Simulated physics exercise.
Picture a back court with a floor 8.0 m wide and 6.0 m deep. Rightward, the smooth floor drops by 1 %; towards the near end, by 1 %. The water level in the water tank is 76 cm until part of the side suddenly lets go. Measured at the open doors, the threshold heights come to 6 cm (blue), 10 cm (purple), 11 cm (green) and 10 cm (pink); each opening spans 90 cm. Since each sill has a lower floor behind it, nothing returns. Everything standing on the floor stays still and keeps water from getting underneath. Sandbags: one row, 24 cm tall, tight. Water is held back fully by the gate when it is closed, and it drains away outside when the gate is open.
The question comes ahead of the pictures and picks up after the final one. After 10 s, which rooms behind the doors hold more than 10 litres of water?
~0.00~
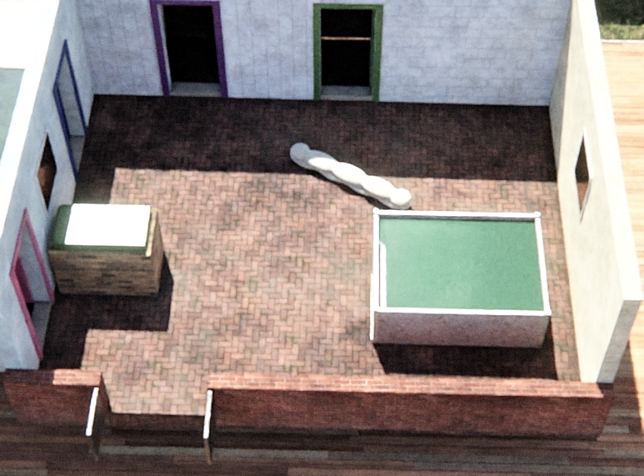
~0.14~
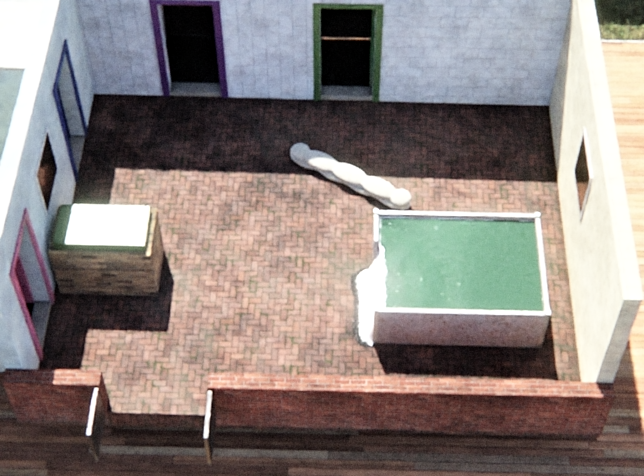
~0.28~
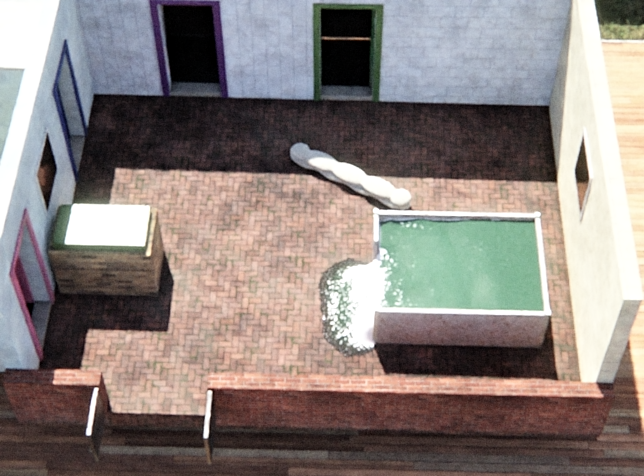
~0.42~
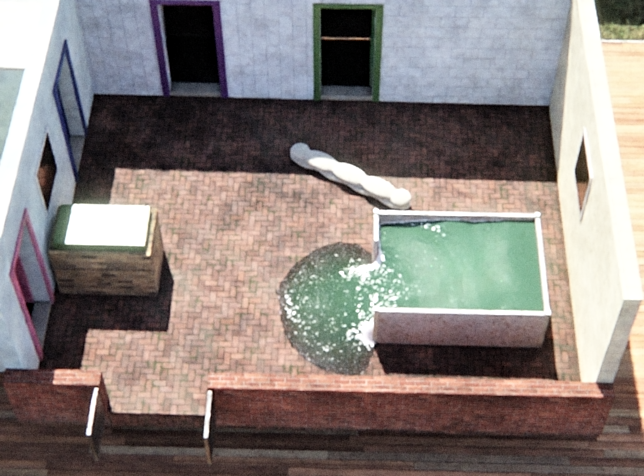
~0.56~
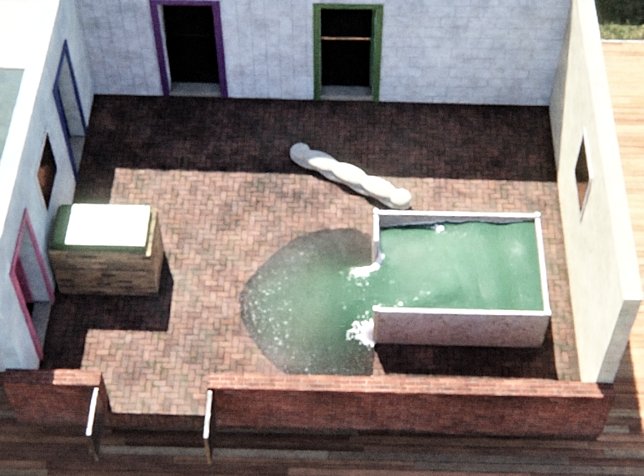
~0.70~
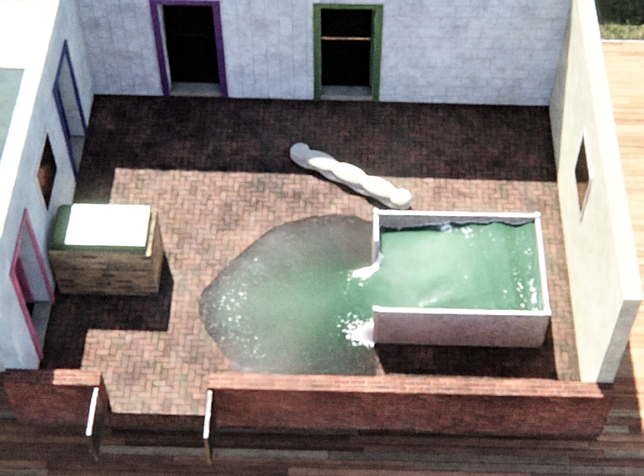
Room by room: Behind the blue door more than 10 litres, behind the purple door 10 litres at most, behind the green door 10 litres at most, behind the pink door more than 10 litres.
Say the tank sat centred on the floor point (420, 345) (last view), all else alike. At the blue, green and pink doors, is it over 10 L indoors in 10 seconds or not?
Lab note: Vs limit, blue door limit held; green door limit held; pink door limit broken.
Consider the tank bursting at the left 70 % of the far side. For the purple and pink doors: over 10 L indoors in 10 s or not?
Here's how it goes: Purple falls short, pink falls short.
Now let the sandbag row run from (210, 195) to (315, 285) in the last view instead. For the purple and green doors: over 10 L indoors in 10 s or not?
Result: Purple door inside the limit; green door inside the limit.
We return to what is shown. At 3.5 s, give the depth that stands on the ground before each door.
Depths in centimetres - blue: 12, purple: 0, green: 0, pink: 24.
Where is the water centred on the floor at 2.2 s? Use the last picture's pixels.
I'd put it close to (332, 303).
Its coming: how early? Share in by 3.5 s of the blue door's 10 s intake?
Some 35 per cent by then.
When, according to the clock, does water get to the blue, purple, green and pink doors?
Times: Blue 2.4 seconds, purple 4.0 seconds, green 6.0 seconds, pink 1.3 seconds.
After 1.4 s water covers 35 % of the floor and is deepest (37 cm) near (360, 311); blue door not reached, purple door not reached, green door not reached, pink door 7 cm at the sill, 0 L in.
After 2.2 s water covers 40 % of the floor and is deepest (38 cm) near (47, 395); blue door not reached, purple door not reached, green door not reached, pink door 18 cm at the sill, 33 L in.
After 3.5 s water covers 50 % of the floor and is deepest (31 cm) near (34, 395); blue door 12 cm at the sill, 16 L in, purple door not reached, green door not reached, pink door 24 cm at the sill, 131 L in.
After 6.0 s water covers 60 % of the floor and is deepest (16 cm) near (221, 400); blue door 6 cm at the sill, 36 L in, purple door 10 cm at the sill, 0 L in, green door 2 cm at the sill, 0 L in, pink door 13 cm at the sill, 246 L in.
After 10.0 s water covers 95 % of the floor and is deepest (10 cm) near (271, 402); blue door 4 cm at the sill, 43 L in, purple door 5 cm at the sill, 0 L in, green door 5 cm at the sill, 0 L in, pink door 4 cm at the sill, 252 L in.
